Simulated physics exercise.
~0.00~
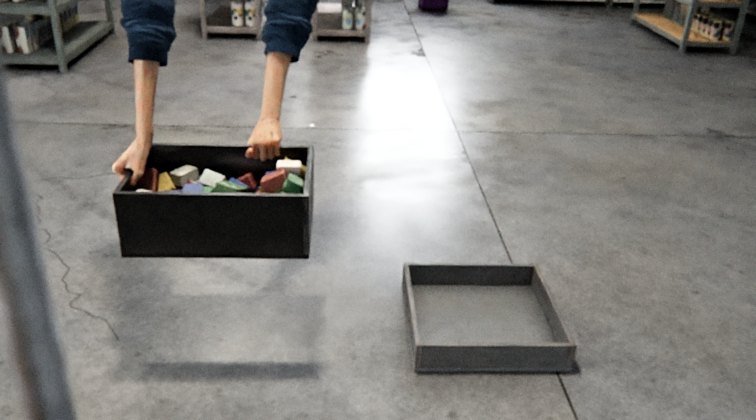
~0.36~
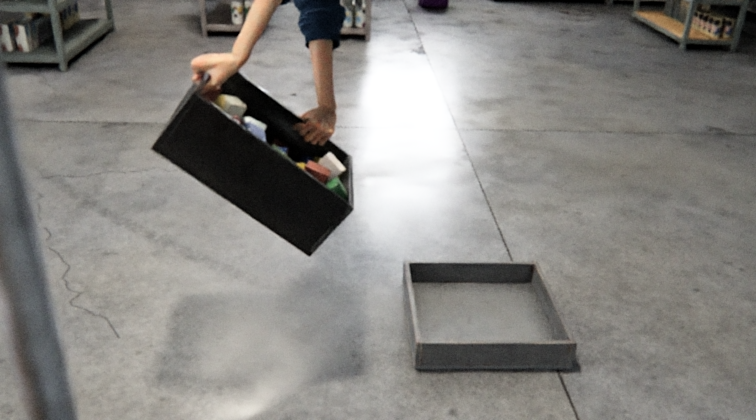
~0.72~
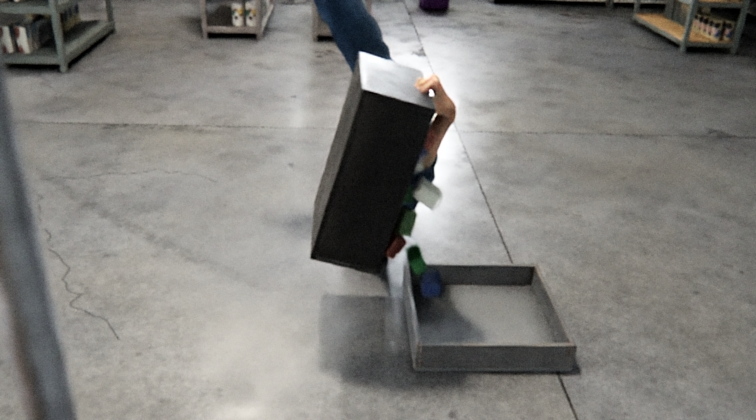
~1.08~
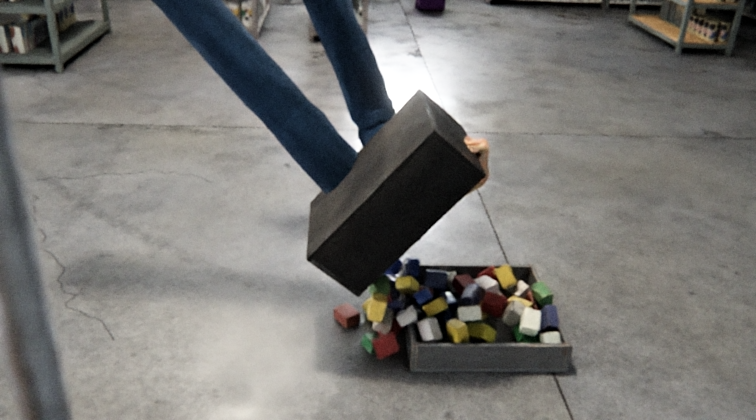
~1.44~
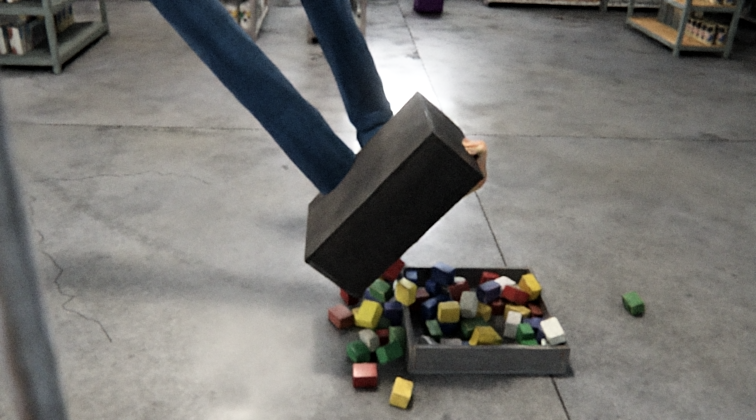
A black box is tipped by hand, spilling colourful bricks into and around a grey basket.
